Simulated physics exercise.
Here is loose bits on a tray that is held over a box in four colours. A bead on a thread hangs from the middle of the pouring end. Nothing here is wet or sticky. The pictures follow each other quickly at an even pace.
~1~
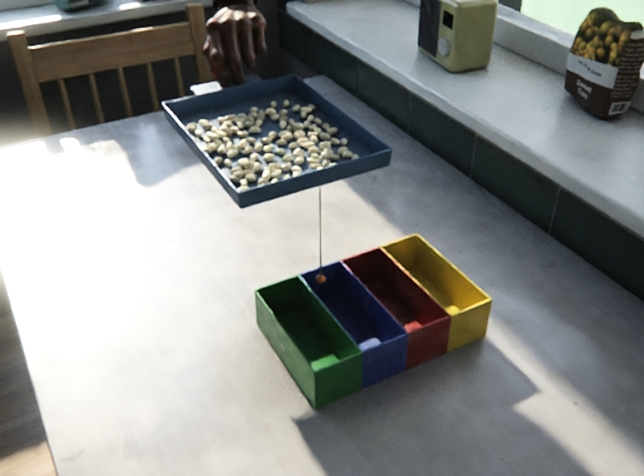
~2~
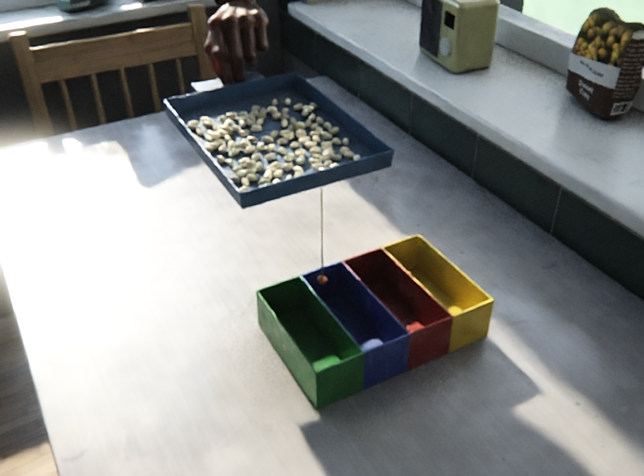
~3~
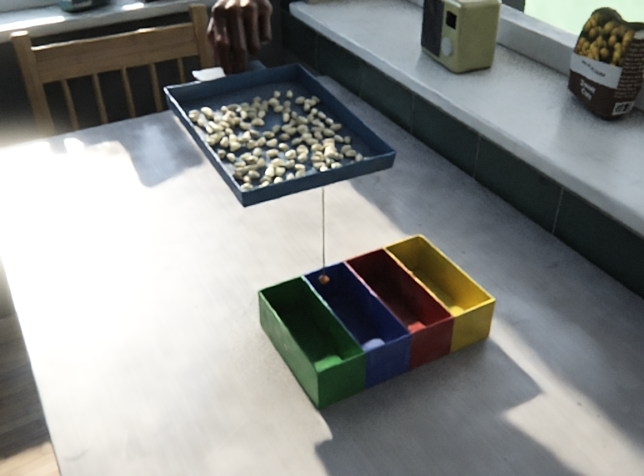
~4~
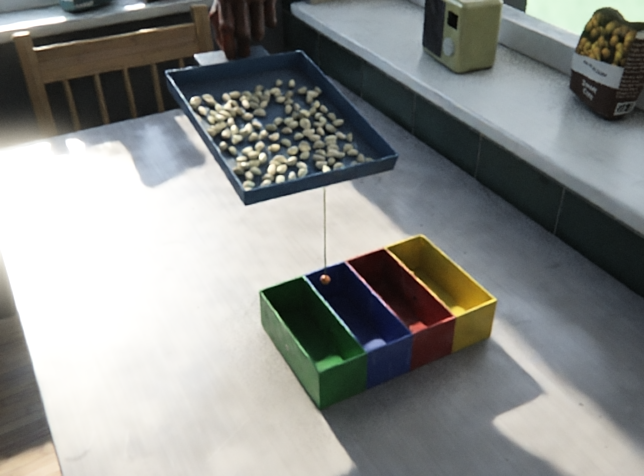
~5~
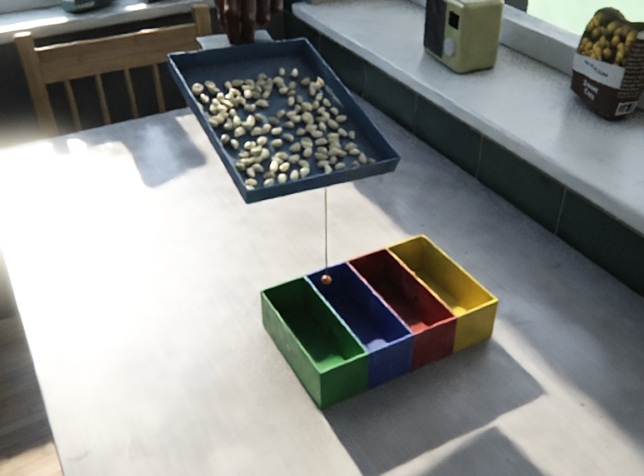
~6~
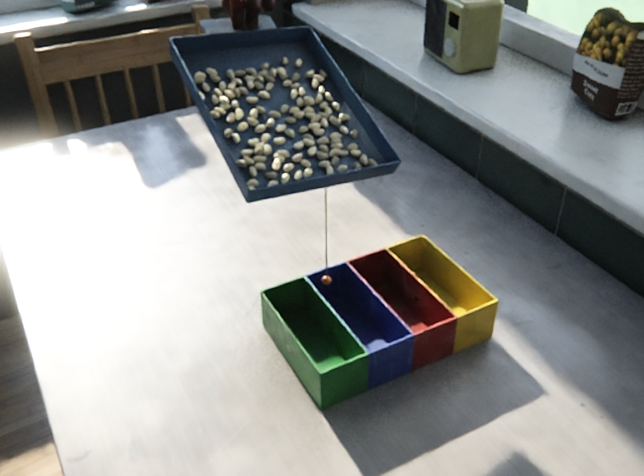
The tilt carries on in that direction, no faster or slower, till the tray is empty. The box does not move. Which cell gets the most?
The red one ends fullest.
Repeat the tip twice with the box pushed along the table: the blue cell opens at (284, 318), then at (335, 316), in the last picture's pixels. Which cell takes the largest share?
One: The yellow one. Two: The red one.
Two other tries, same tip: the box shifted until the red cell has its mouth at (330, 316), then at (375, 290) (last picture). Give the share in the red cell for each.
First some 20, then 50 per cent.
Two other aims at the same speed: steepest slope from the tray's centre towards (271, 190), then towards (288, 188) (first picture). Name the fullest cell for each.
In turn: The green cell; the cell in green.
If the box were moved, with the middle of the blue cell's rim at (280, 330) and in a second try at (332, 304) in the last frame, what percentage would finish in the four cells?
Near 70 % and 100 %.
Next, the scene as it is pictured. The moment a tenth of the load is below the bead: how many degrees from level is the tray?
Around 105° of tilt.
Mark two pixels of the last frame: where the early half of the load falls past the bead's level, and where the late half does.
Around (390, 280) and then (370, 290).
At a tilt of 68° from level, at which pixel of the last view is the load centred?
At about (338, 151).
Soon, tray tipped steeply; nearly all on the tray; a stray few falling or outside the box.
A while on, tray tipped past a quarter turn; most on the tray; a small part in the red cell; a stray few in the yellow cell; a stray few in the blue cell; a small part falling or outside the box.
Towards the end, tray tipped past a quarter turn; about half in the red cell; about a third in the blue cell; a small part in the green cell; a small part in the yellow cell; a stray few falling or outside the box.
Finally, tray tipped past a quarter turn; about half in the red cell; about a third in the blue cell; a small part in the green cell; a small part in the yellow cell; a stray few outside the box.
